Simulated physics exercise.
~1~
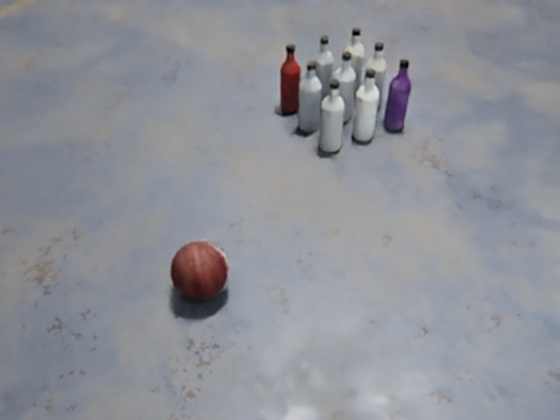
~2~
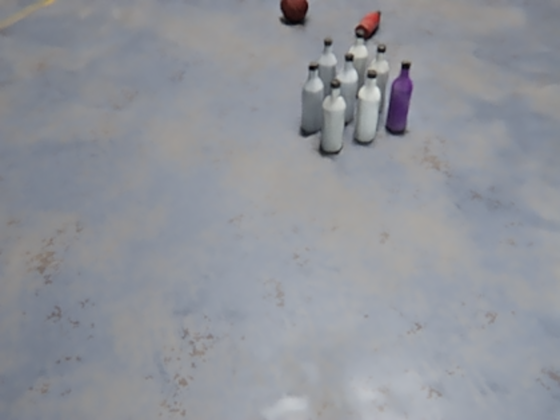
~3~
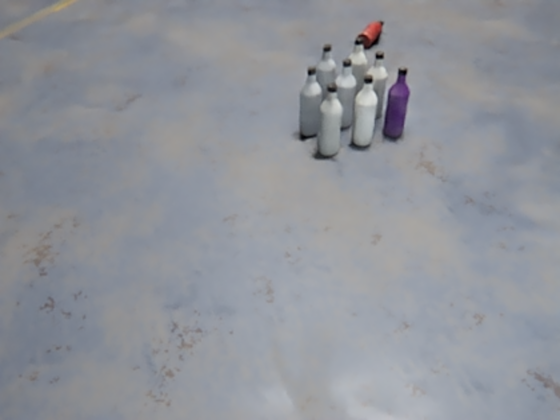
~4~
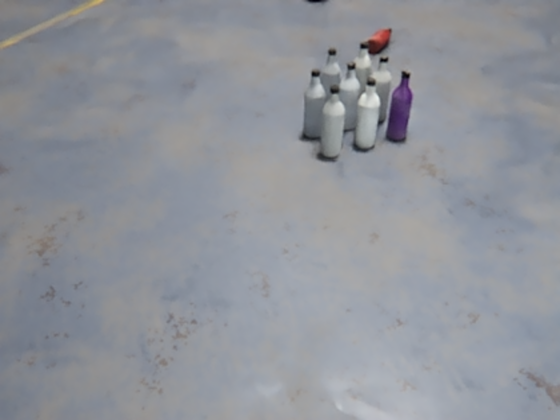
Reddish ball rolling past a cluster of capped bottles, knocking the red one flat behind them while the purple and pale ones stand.
